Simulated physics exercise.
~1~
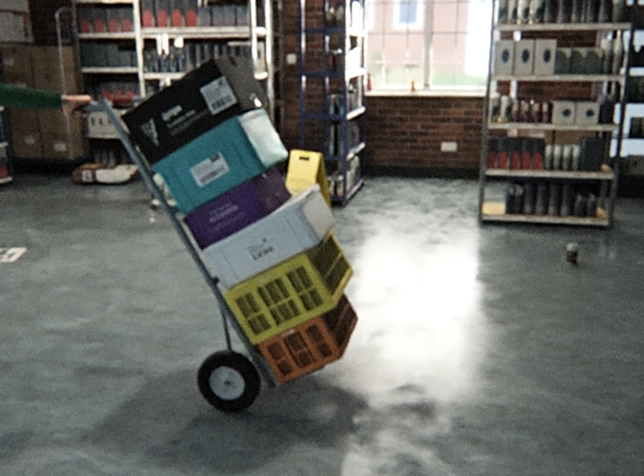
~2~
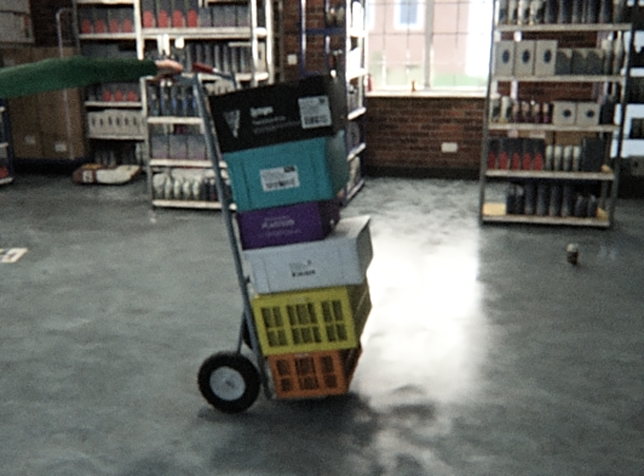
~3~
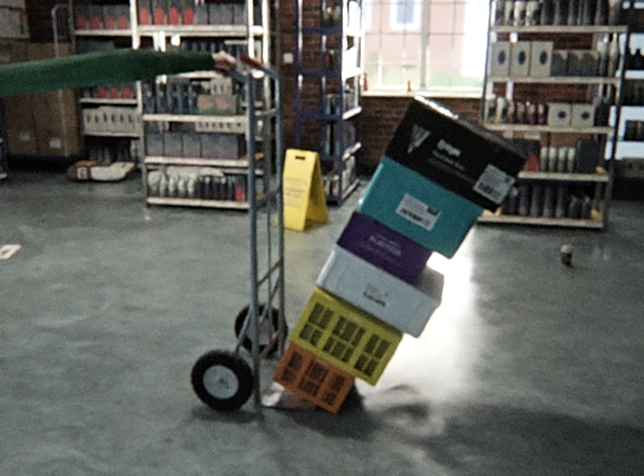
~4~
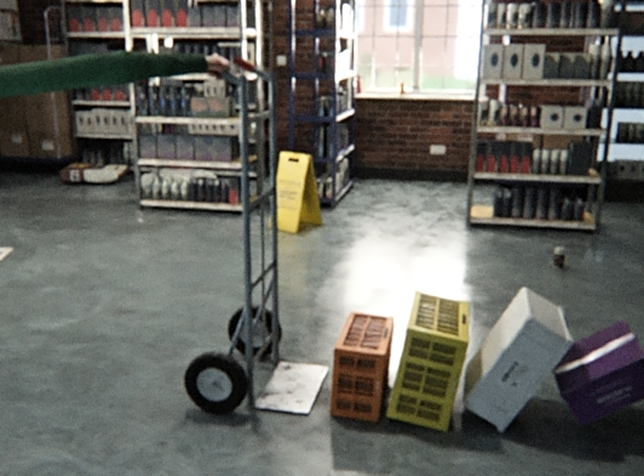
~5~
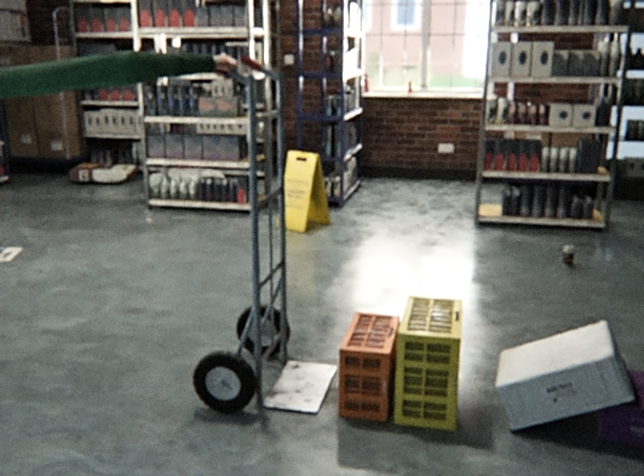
A loaded hand truck swings upright and its stack of boxes and crates topples right.
